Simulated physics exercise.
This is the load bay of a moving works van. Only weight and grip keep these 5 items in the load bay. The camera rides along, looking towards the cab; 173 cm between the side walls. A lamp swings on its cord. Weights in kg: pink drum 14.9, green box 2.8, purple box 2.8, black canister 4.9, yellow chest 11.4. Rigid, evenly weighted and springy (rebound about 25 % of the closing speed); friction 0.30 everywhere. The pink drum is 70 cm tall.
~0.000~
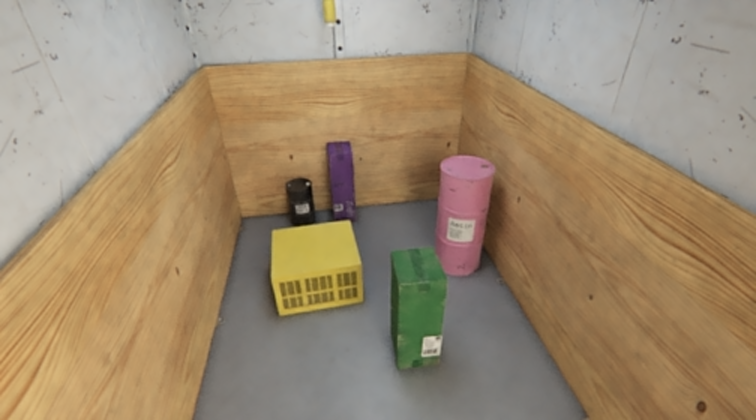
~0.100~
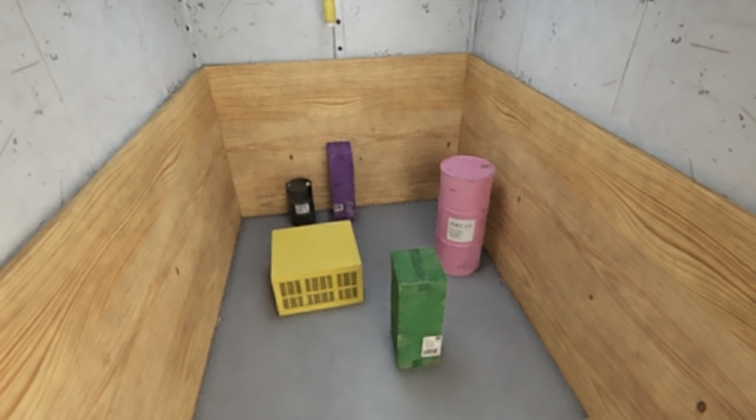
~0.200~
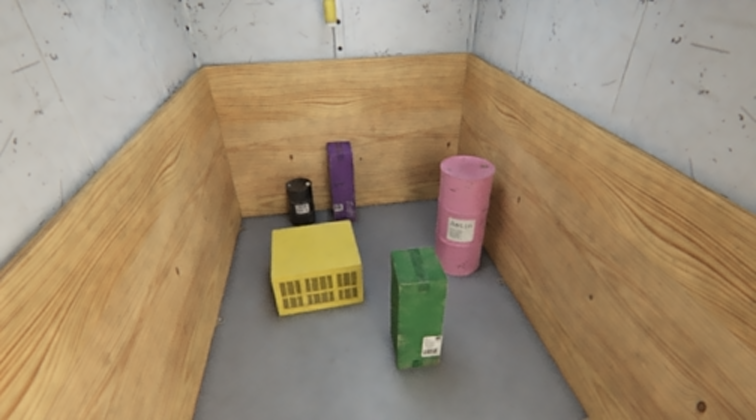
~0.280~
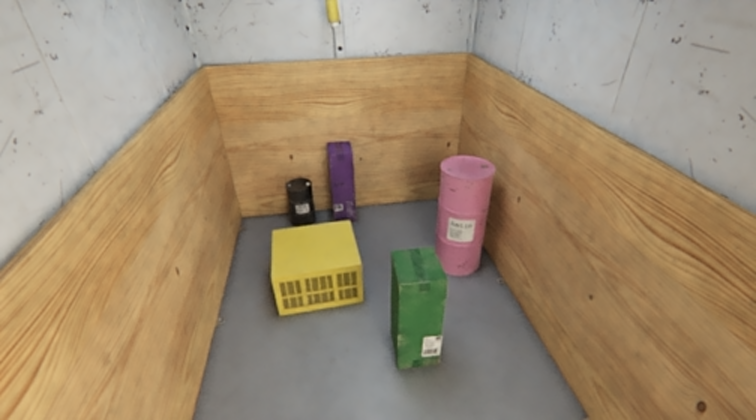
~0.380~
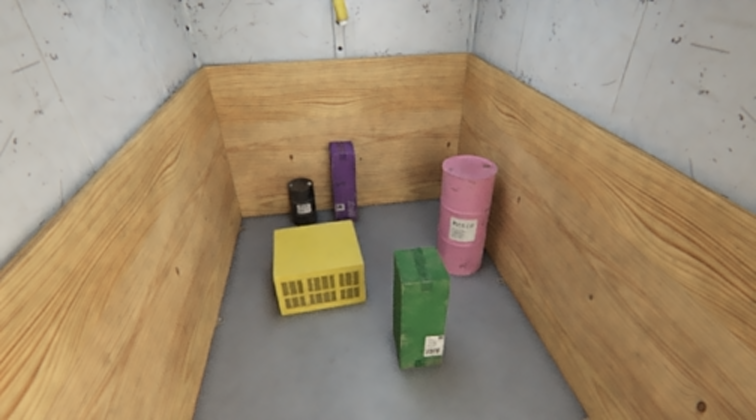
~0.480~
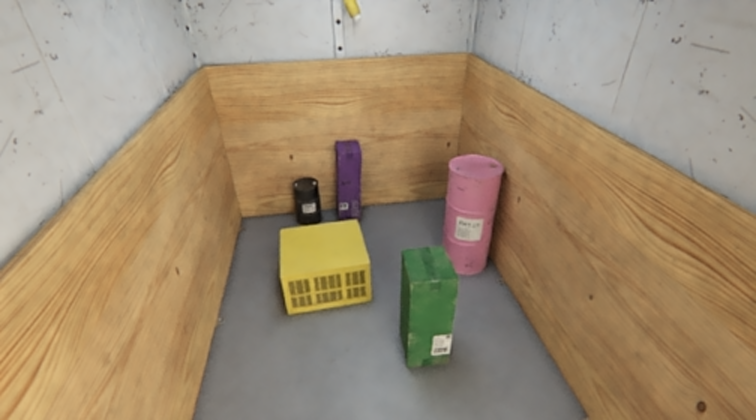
The video shows a yellow chest, green box, pink drum, black canister and purple box standing still in a wood-panelled load bay, before the hanging yellow lamp swings right and the items shift slightly to the right, the purple box leaning a little.
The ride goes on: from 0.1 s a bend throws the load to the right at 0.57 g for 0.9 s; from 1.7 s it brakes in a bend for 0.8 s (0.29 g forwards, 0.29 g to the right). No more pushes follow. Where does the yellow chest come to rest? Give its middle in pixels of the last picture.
The yellow chest comes to rest near (413, 252).
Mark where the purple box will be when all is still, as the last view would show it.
Near (423, 198).
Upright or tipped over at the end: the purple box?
The purple box topples.
Around 0.58 s, force 0.57 g right; yellow chest shifted 11 cm near (335, 263); purple box at 10° to upright; green box shifted 11 cm.
Around 0.78 s, force 0.50 g right; yellow chest shifted 32 cm near (369, 259); purple box at 45° to upright; green box shifted 32 cm.
Around 0.88 s, force 0.27 g right; yellow chest shifted 45 cm near (390, 257); purple box at 72° to upright; green box shifted 45 cm.
Around 0.98 s, force 0.05 g right; yellow chest shifted 59 cm near (411, 255); purple box on its side; black canister shifted 52 cm.
Finally (3.1 s), on their side or leaning hard in the load bay, purple box; not toppled but over 15 cm from the start, green box, black canister and yellow chest; pink drum still in place (within 15 cm). Final places as that camera would see them, yellow chest near (413, 252).
